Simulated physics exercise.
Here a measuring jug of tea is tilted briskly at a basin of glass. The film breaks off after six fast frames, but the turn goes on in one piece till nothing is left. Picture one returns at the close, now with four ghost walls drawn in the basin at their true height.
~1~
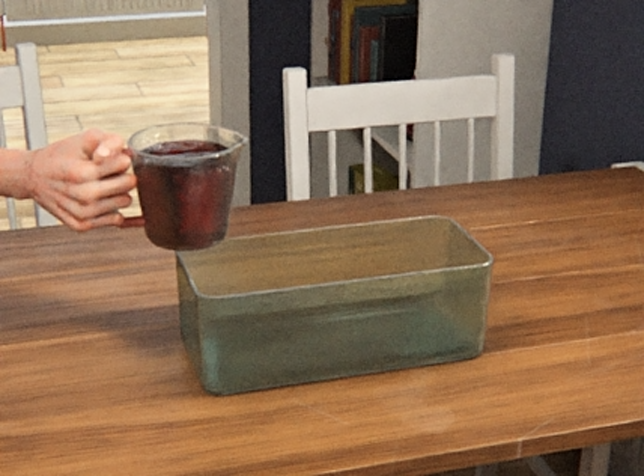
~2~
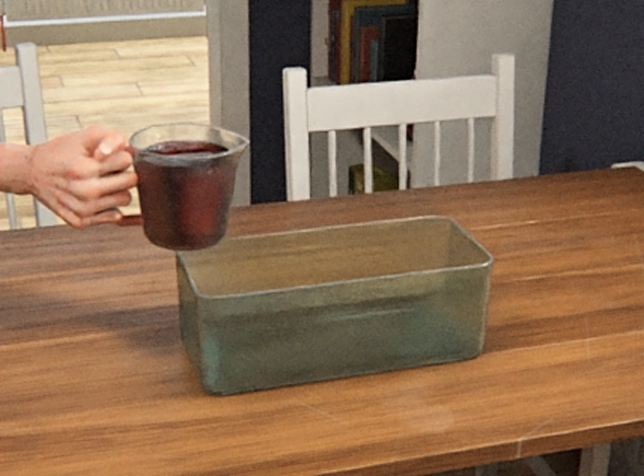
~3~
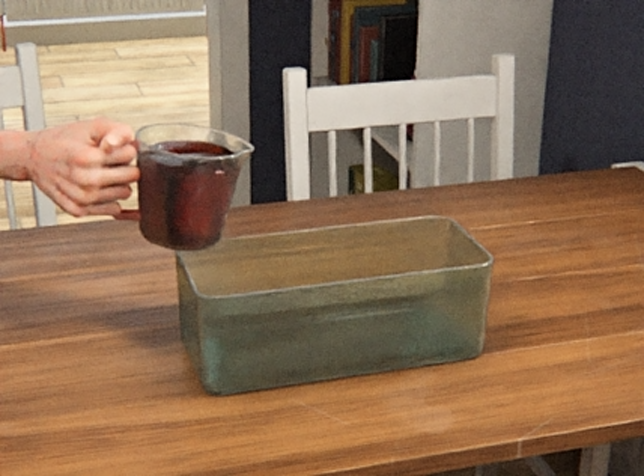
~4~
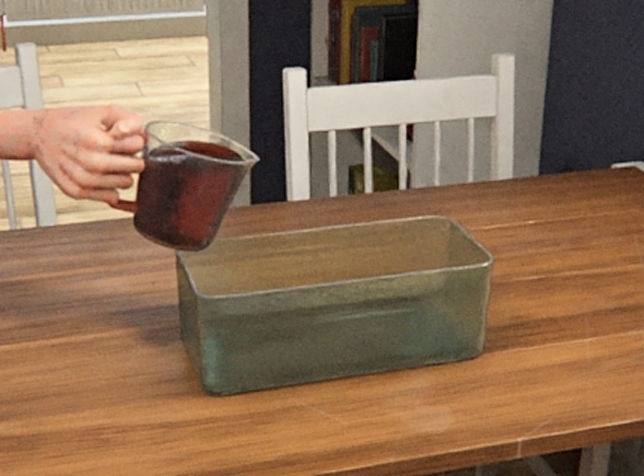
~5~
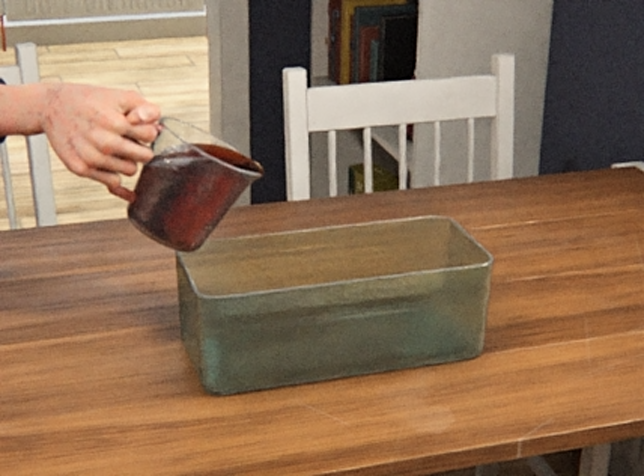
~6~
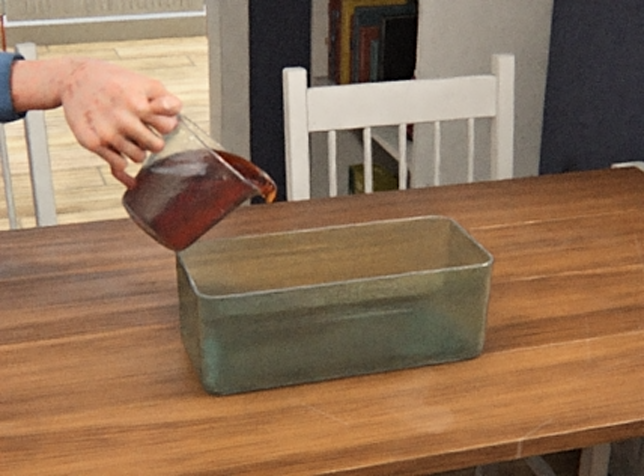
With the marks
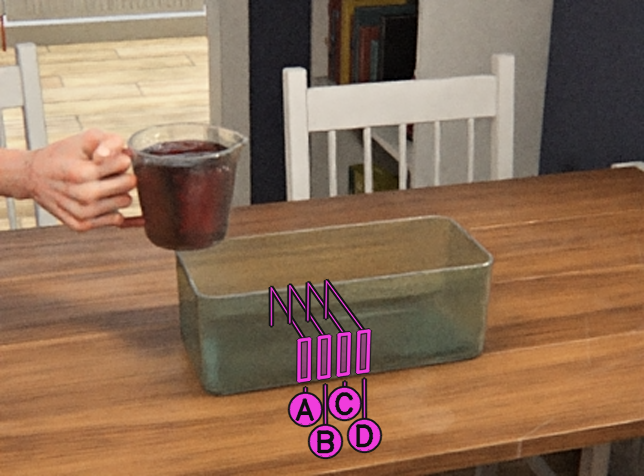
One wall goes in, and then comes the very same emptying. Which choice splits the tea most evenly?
Choose A.
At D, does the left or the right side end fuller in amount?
More ends on the left.
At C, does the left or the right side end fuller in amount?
More ends on the left.
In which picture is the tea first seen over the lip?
In picture 5.
On the marked copy, A at (305, 387); B at (325, 385); C at (344, 382); D at (364, 379).
For place A, about 48 % ends left of the wall and 52 % right of it.
For place B, about 77 % ends left of the wall and 22 % right of it.
For place C, about 92 % ends left of the wall and 6 % right of it.
For place D, about 92 % ends left of the wall and 7 % right of it.
